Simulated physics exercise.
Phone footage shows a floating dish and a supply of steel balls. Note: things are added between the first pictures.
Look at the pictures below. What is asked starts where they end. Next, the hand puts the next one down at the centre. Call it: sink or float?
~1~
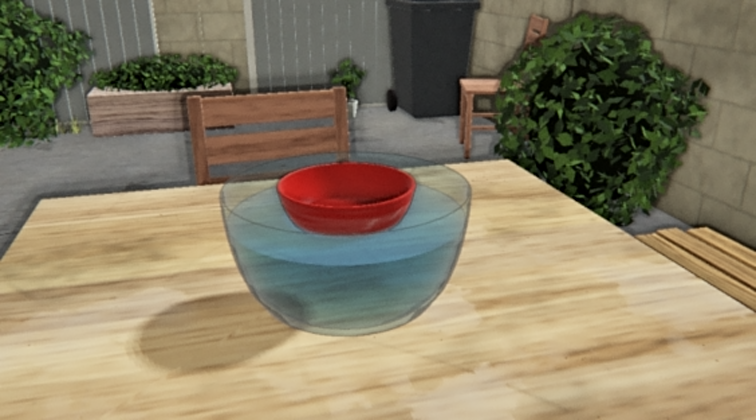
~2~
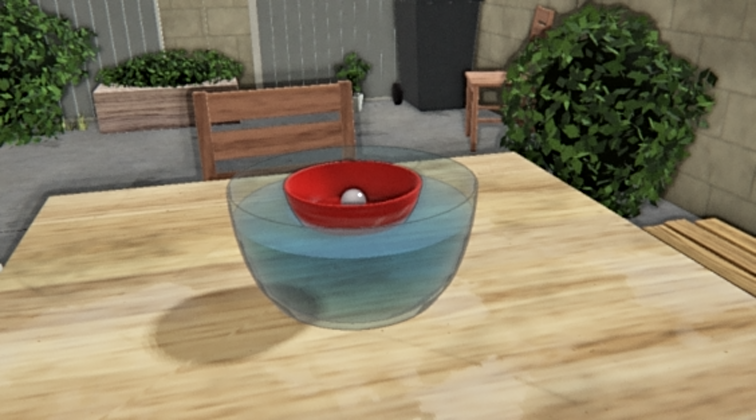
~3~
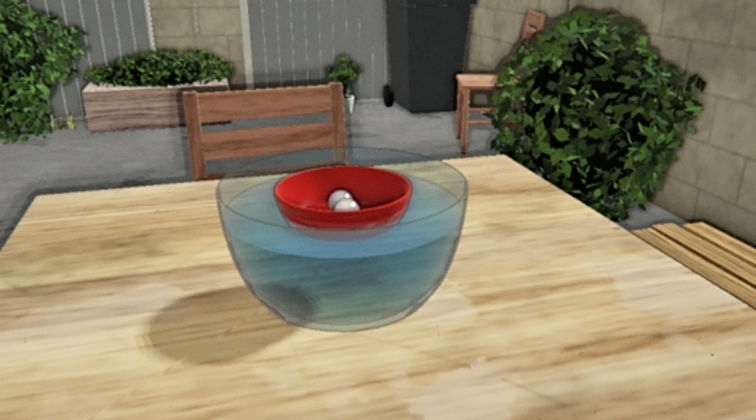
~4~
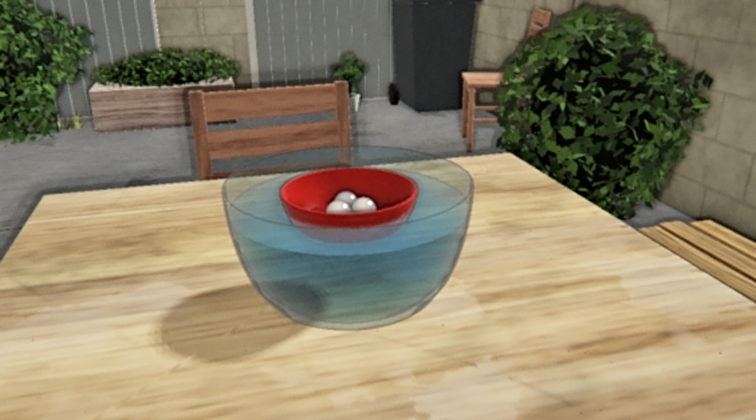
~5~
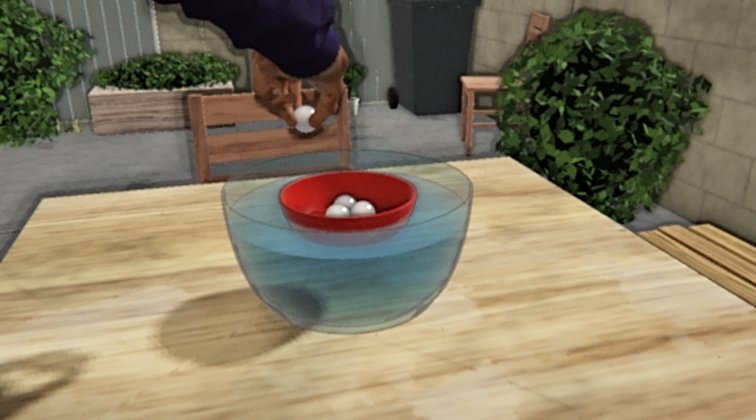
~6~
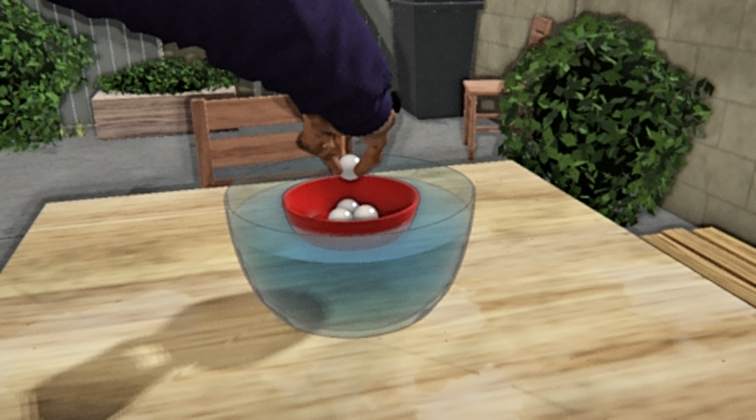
Float.
Soon after, the steel ball is in and the dish dips.
Later, it steadies; about a third of its side above the surface.
In the end, the dish floats; about a third of its side above the surface.
